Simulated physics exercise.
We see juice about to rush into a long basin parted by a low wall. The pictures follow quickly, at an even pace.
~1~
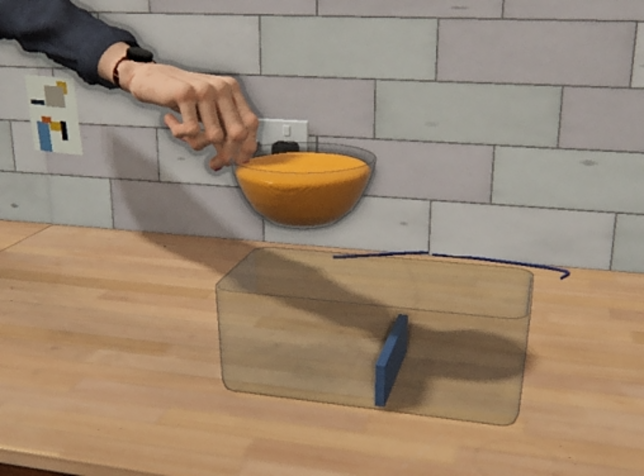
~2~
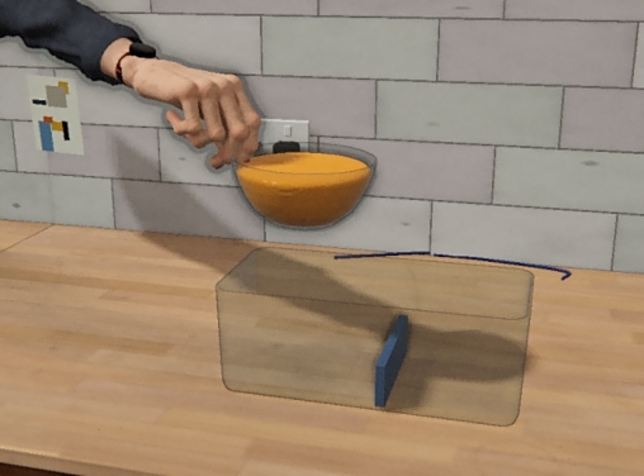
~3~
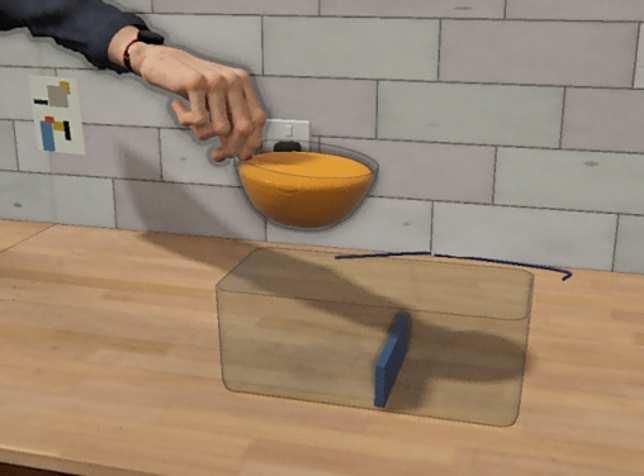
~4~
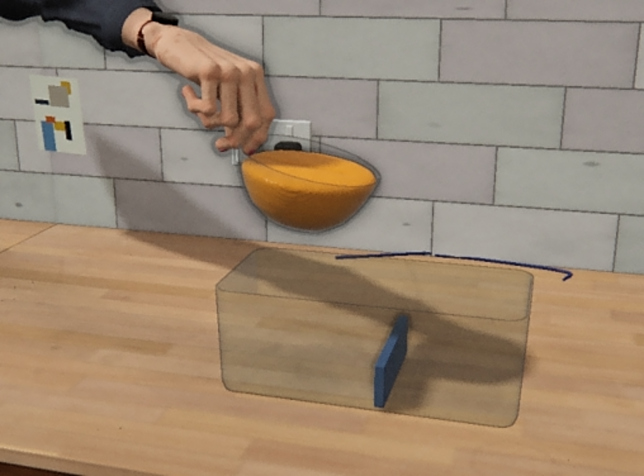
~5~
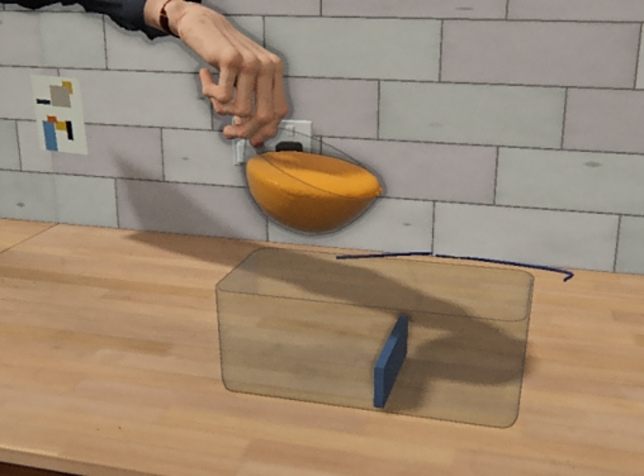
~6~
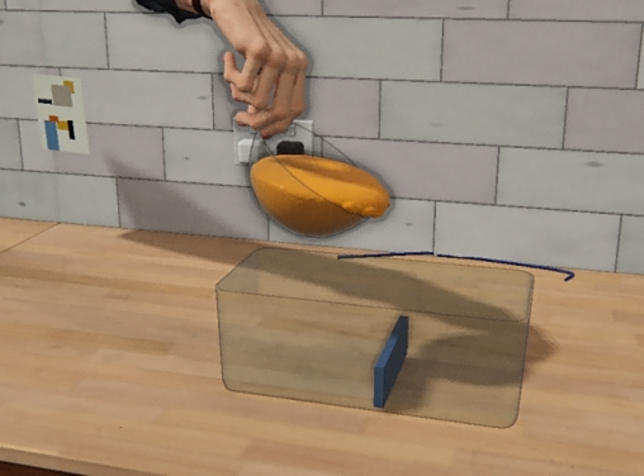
A hand tilted a clear bowl of orange juice to the right, slowly at first and then more steeply, until juice slipped over its right rim above a see-through basin with a low blue wall inside.
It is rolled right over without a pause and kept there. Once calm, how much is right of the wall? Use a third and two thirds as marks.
The share right of the wall is from a third to two thirds.
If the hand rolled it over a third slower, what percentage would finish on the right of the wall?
Some 70 per cent.
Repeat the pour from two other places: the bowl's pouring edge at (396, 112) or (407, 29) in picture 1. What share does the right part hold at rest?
The first gives 70 %, the second 75 %.
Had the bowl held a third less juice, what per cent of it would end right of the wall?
Near 45 %.
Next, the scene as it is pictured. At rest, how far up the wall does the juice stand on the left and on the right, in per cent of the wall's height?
The left part 30 per cent, the right part 40.
A moment on, the bowl is tipped right over and 6 per cent is still to pour, 24 is left of the wall and 54 right of it.
Next, the bowl is tipped right over and 0 per cent is still to pour, 37 is left of the wall and 50 right of it.
Then the bowl is tipped right over and 1 per cent is still to pour, 42 is left of the wall and 54 right of it.
Later the bowl is tipped right over and 0 per cent is still to pour, 45 is left of the wall and 53 right of it.
At rest 45 per cent lies left of the wall, 53 right of it and 2 outside.
